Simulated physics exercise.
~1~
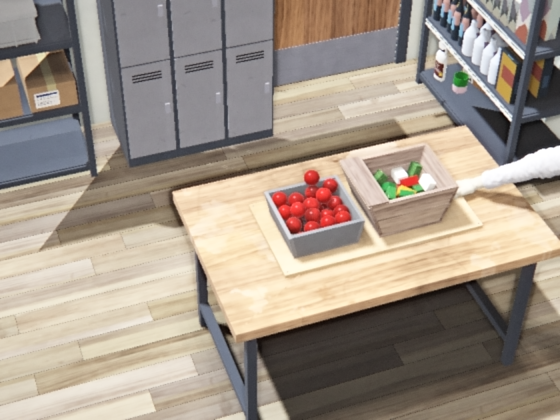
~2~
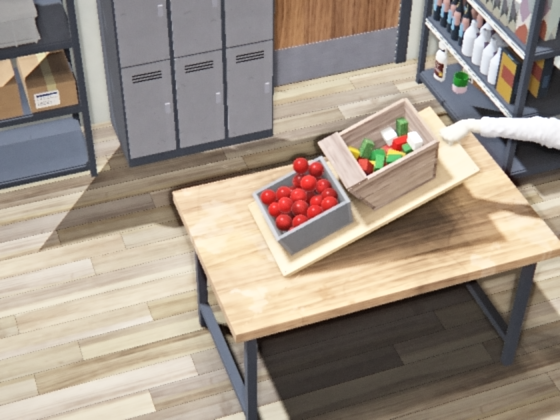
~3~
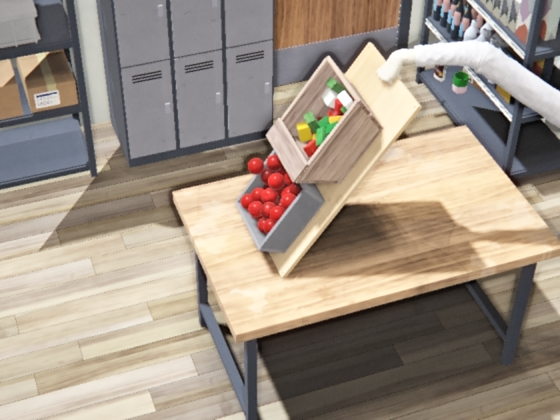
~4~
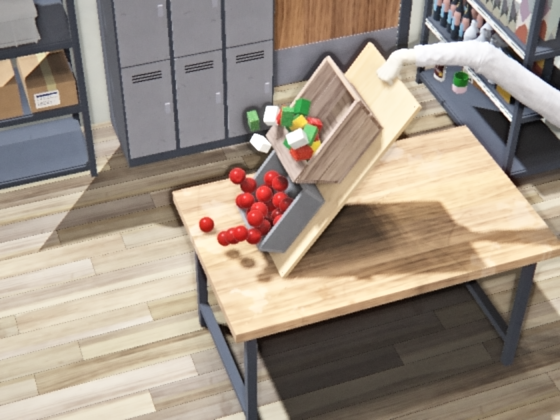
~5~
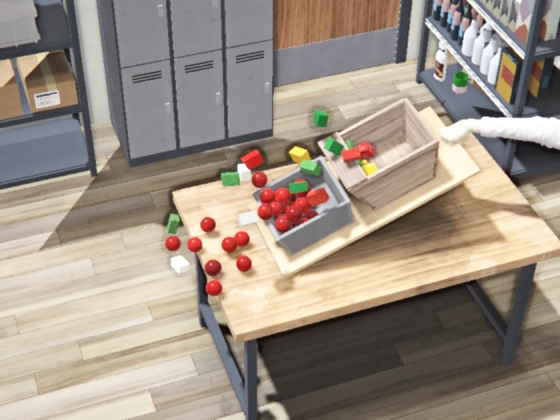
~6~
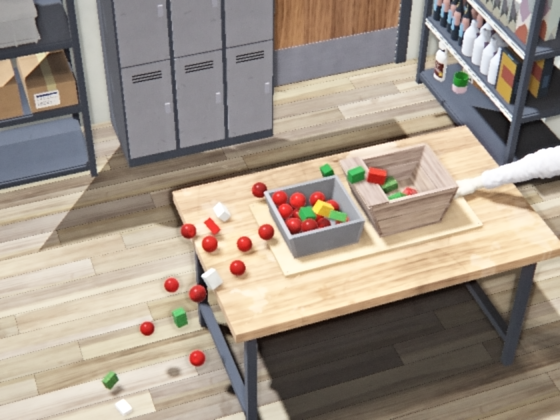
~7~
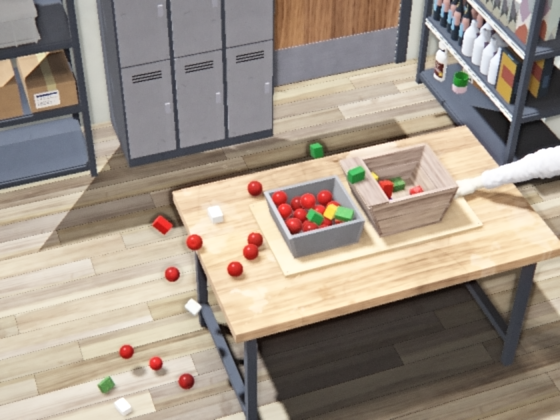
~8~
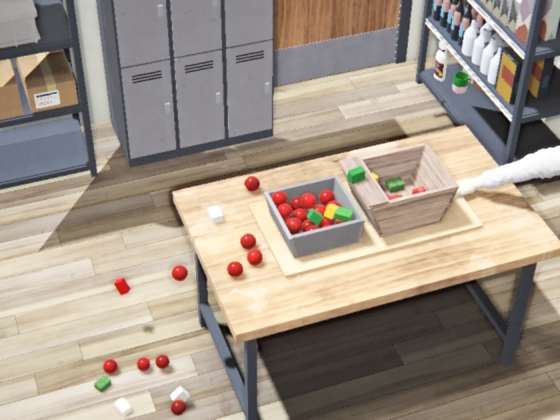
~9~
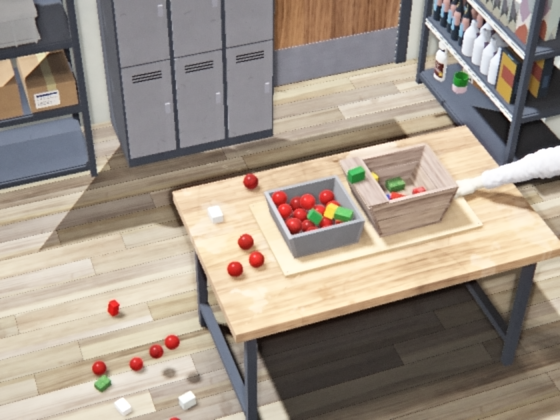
A white arm tilted a board holding a grey crate of red apples and a wooden crate of toy bricks steeply to the left, spilling some from both, then lowered it flat, leaving apples and bricks scattered across the table and floor.
